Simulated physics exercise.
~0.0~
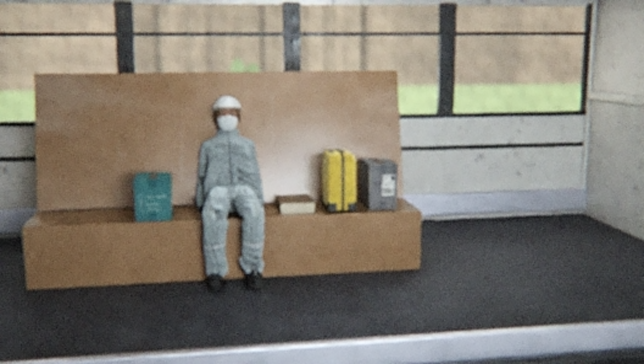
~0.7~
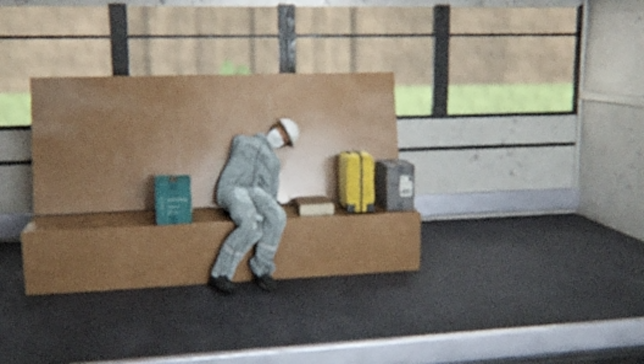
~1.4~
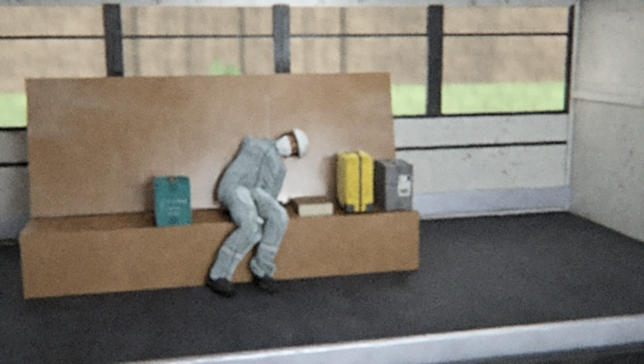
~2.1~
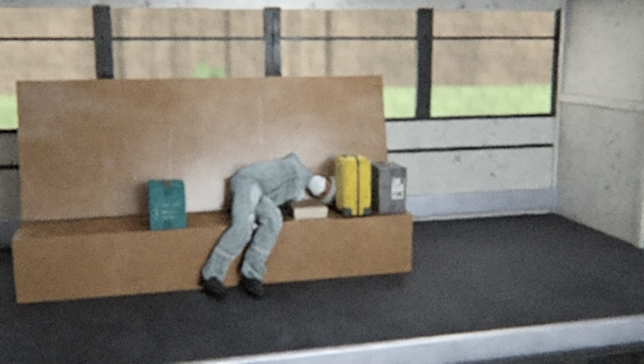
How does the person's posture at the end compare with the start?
At the start the person sits upright on the bench, but by the end they are slumped over to the right with their head down low near the yellow case.
